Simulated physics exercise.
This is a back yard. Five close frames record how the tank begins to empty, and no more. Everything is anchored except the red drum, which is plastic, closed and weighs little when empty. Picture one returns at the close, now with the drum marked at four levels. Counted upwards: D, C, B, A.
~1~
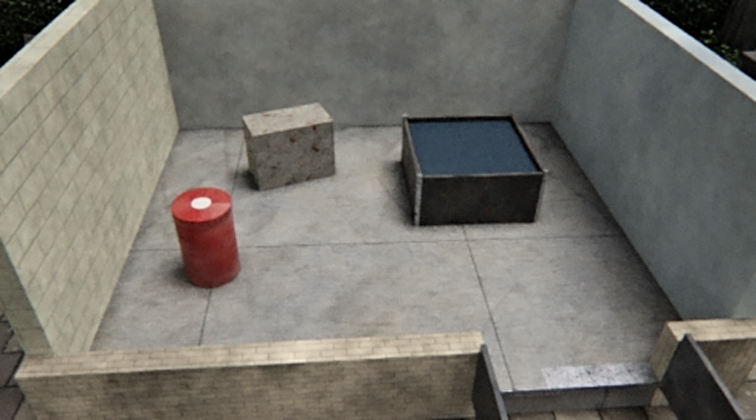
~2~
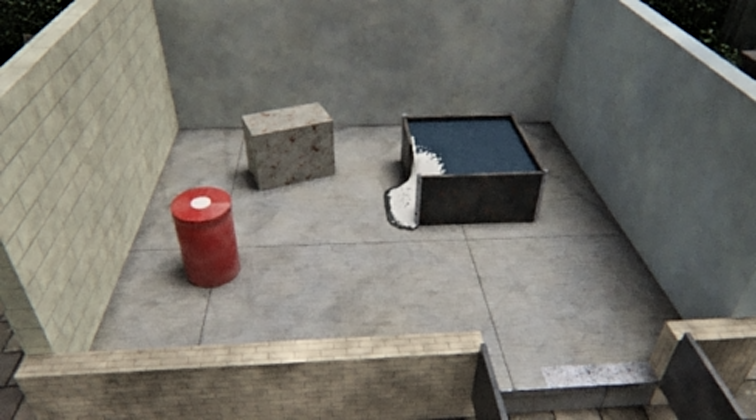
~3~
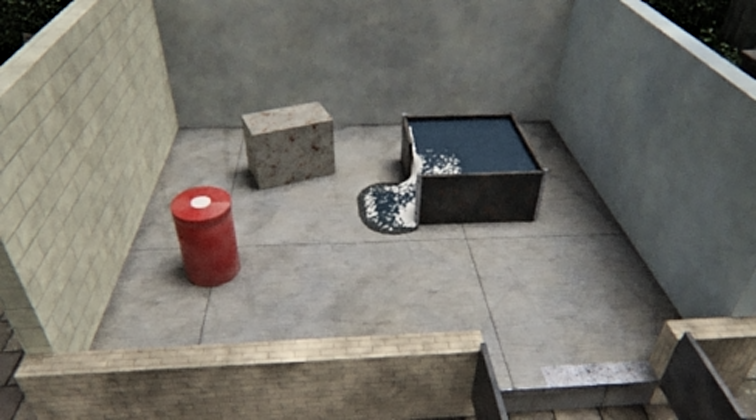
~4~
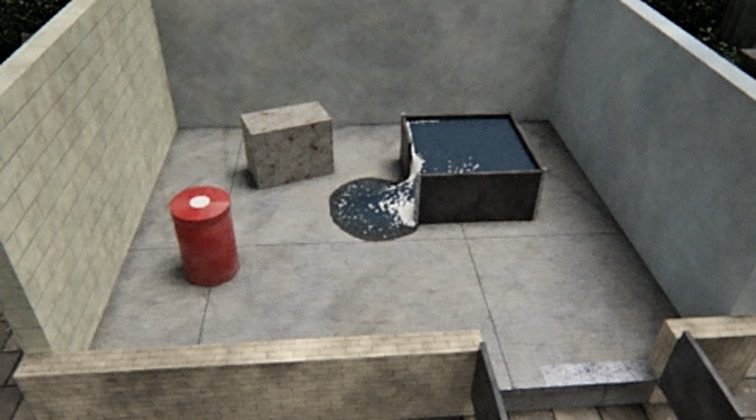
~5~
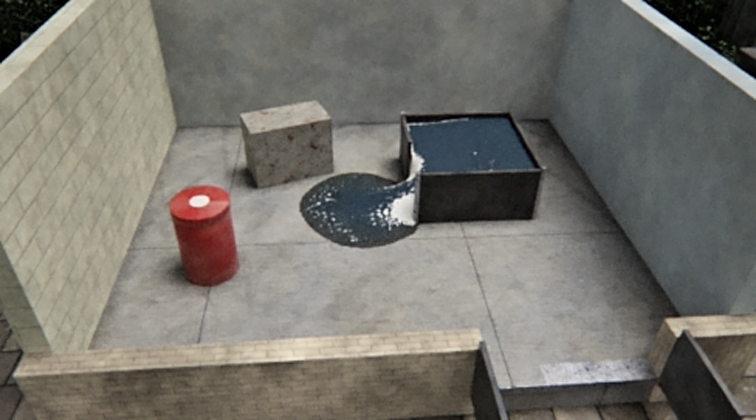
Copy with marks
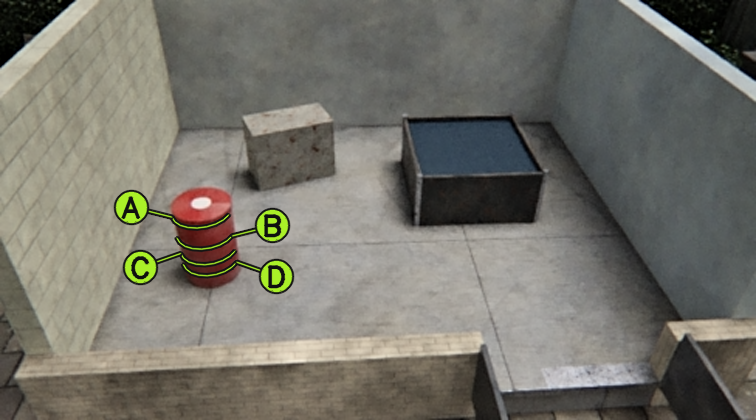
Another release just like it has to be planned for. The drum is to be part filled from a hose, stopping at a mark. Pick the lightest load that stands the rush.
I would pick line D.
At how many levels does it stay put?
All of them.
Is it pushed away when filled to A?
No, not at all.
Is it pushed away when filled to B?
No, that is safe.
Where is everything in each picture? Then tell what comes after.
Lid of the red drum at (200, 204); tank full, its middle at (469, 148); open gate at (573, 331).
Water covers 1 % of the ground and is seen nearest the drum at (403, 223).
Water covers 2 % of the ground and is seen nearest the drum at (372, 221).
Water covers 4 % of the ground and is seen nearest the drum at (345, 221).
Lid of the red drum at (199, 202); water covers 6 % of the ground and is seen nearest the drum at (319, 224).
On the marked copy, A at (197, 228); B at (201, 249); C at (204, 264); D at (207, 275); from the bottom up D, C, B, A.
With A, it does not move.
With B, it does not move.
With C, it does not move.
With D, it does not move.
